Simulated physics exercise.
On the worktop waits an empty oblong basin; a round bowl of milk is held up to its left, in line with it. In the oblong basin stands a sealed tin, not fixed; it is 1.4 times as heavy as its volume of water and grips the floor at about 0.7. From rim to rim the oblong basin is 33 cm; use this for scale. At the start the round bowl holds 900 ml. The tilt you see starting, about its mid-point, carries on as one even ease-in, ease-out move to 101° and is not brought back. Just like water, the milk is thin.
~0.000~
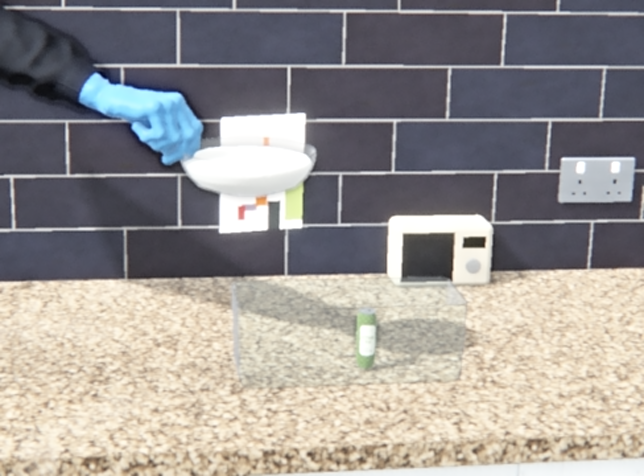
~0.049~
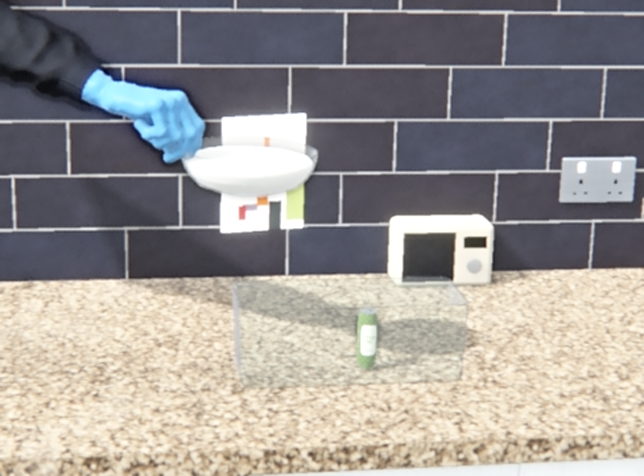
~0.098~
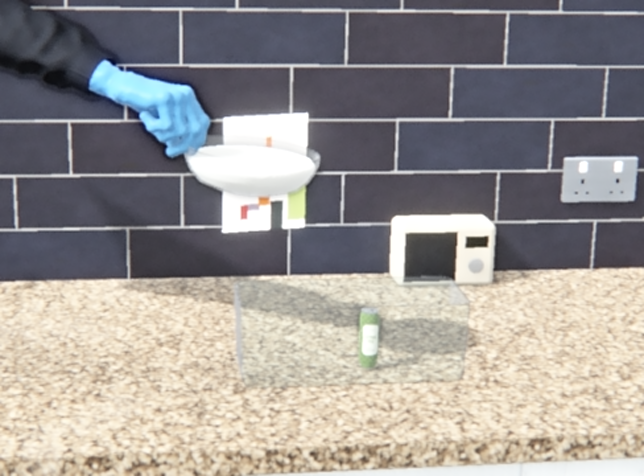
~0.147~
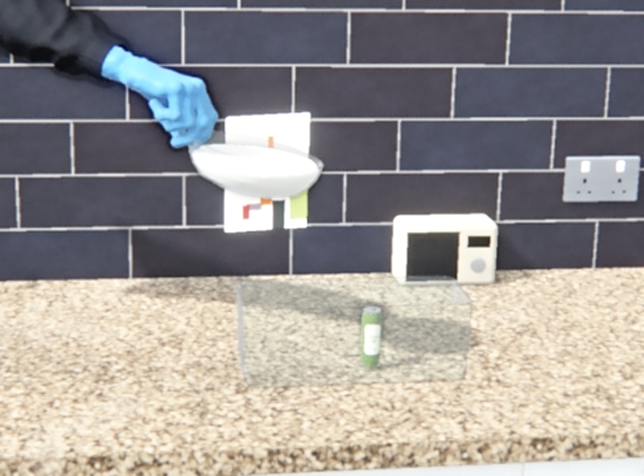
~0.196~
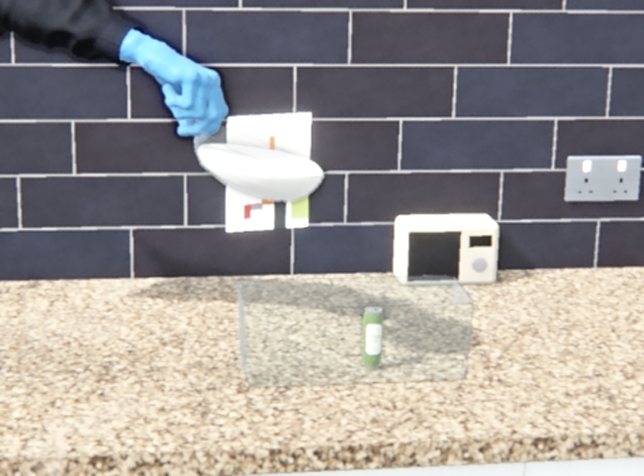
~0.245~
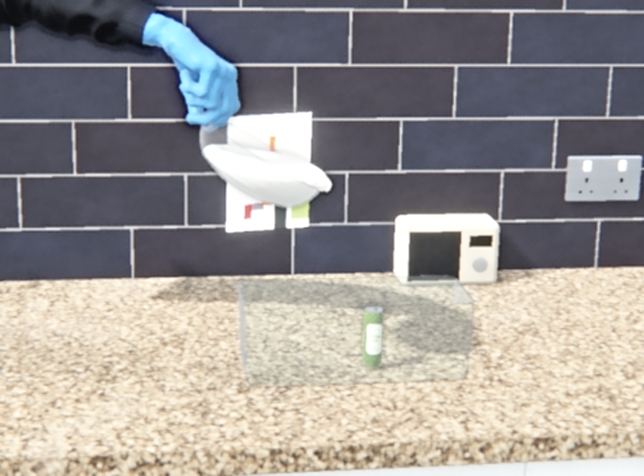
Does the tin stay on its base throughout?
It is upset.
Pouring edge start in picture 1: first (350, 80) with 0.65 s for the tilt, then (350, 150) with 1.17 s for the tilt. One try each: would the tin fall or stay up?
Try 1: Tipped over; try 2: Still standing.
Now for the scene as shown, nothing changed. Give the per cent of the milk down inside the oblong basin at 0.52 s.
38 %, give or take.
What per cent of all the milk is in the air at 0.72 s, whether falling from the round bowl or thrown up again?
Around 3 percent of the liquid.
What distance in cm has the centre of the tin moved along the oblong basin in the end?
Shift of tin centre: Approx. 8.0 cm.
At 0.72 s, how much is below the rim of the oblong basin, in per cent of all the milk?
90 %, more or less.
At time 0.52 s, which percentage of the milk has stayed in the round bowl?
Roughly 3 per cent.
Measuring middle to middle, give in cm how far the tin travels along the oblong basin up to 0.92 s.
The tin has gone some 7 cm.
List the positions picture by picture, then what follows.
In the first picture, it leans 0°; its right rim is at (314, 151); the milk meets the walls at (183, 159) and (311, 158); the oblong basin's rim runs from (235, 297) to (458, 292); the tin's top is at (367, 313).
In the second picture, it leans 1°; its right rim is at (316, 152); the milk meets the walls at (185, 158) and (312, 159).
In the third picture, it leans 6°; its right rim is at (318, 157); the milk meets the walls at (188, 155) and (314, 161).
In the fourth picture, it leans 12°; its right rim is at (321, 164); the milk meets the walls at (192, 151) and (317, 164).
In the fifth picture, it leans 21°; its right rim is at (322, 174); the milk meets the walls at (197, 149) and (315, 166); 1 per cent is over the edge.
In the sixth picture, it leans 31°; its right rim is at (320, 186); the milk meets the walls at (204, 149) and (301, 170); 8 per cent is over the edge.
After 0.52 s the tilt is 91° and 3 per cent is still to pour; the tin stands where it began.
After 0.72 s the tilt is 101° and 0 per cent is still to pour; the tin leans 15°.
After 0.92 s the tilt is 101° and 0 per cent is still to pour; the tin lies on its side.
After 1.15 s the tilt is 101° and 0 per cent is still to pour; the tin lies on its side.
In the end the tin lies on its side.
